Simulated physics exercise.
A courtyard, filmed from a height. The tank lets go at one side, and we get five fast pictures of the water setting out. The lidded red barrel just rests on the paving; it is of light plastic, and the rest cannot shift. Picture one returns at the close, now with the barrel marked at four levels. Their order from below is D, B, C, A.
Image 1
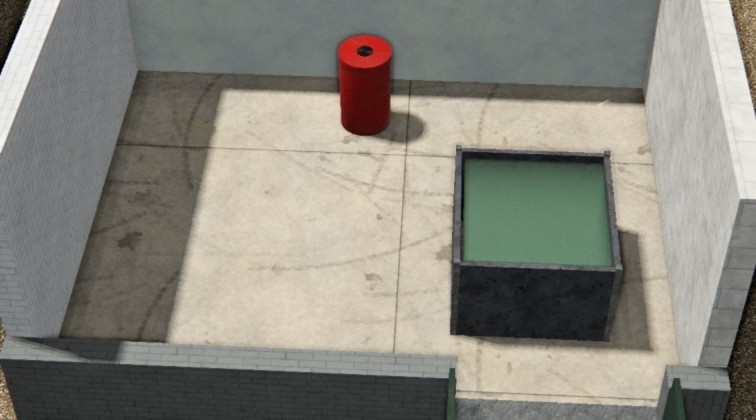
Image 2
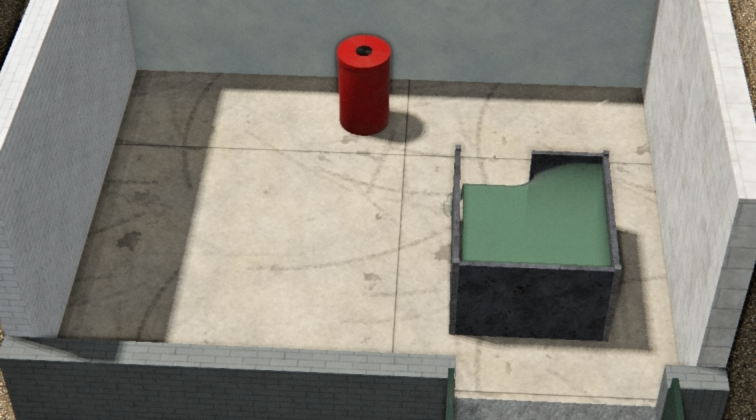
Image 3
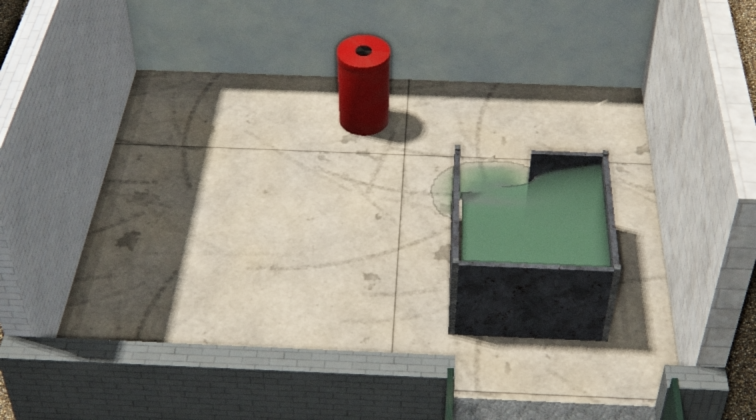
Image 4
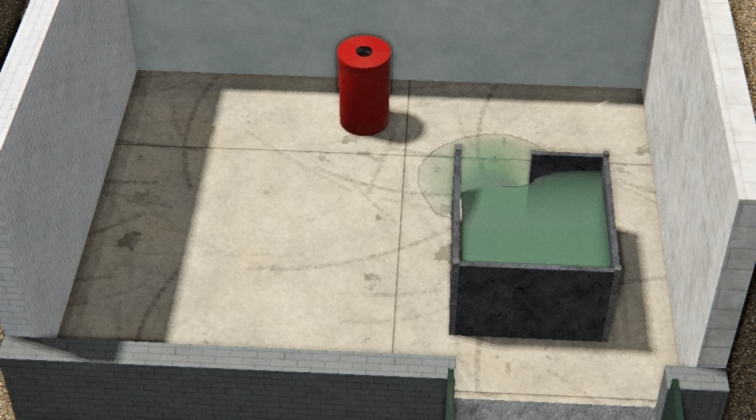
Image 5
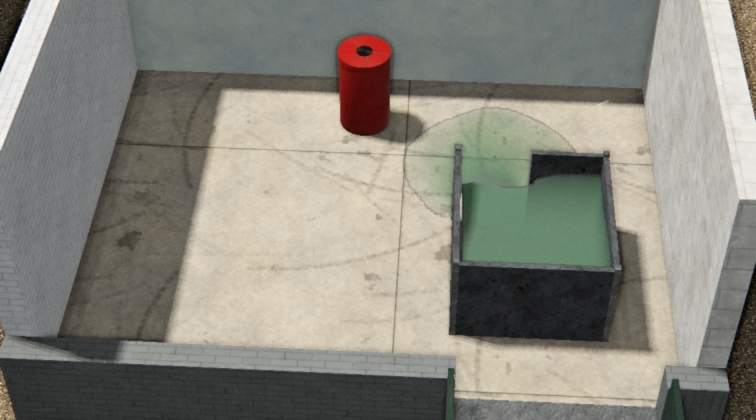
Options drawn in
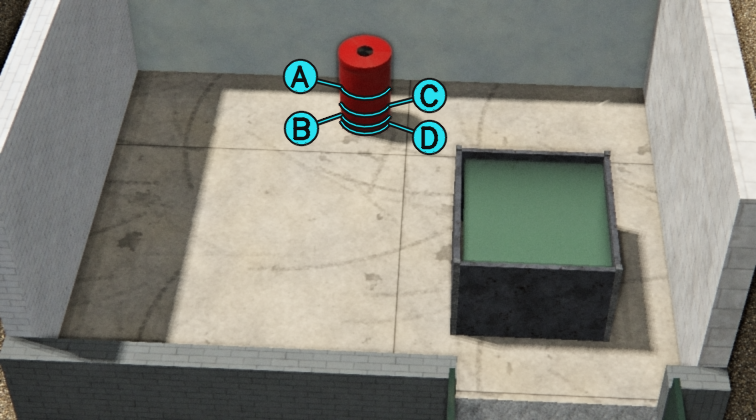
At first, a dark square tank brimming with green water stands to the right of a red barrel in a walled yard. Part of the tank's back wall and upper left side disappears, and water pours out through the gap. A pale green puddle then widens across the ground behind the tank.
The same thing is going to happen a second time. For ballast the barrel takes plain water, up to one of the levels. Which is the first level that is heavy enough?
It is C.
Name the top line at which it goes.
Line B.
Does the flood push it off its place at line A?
No, not at all.
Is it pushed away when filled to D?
Yes, that goes wrong.
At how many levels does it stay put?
Two.
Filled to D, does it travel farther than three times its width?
Yes, it does.
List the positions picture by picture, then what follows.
Lid of the red barrel at (365, 52); tank full, its middle at (534, 213); open gate at (561, 364).
Water covers 1 % of the ground, mostly out of sight from here.
Water covers 3 % of the ground, mostly out of sight from here.
Water covers 6 % of the ground and is seen nearest the barrel at (432, 162).
Lid of the red barrel at (365, 51); water covers 10 % of the ground and is seen nearest the barrel at (426, 140).
On the marked copy, A at (364, 98); B at (364, 126); C at (364, 115); D at (364, 133); from the bottom up D, B, C, A.
With A, it does not move.
With B, it is pushed about 3 times its own width away.
With C, it does not move.
With D, it is pushed about 6 times its own width away.
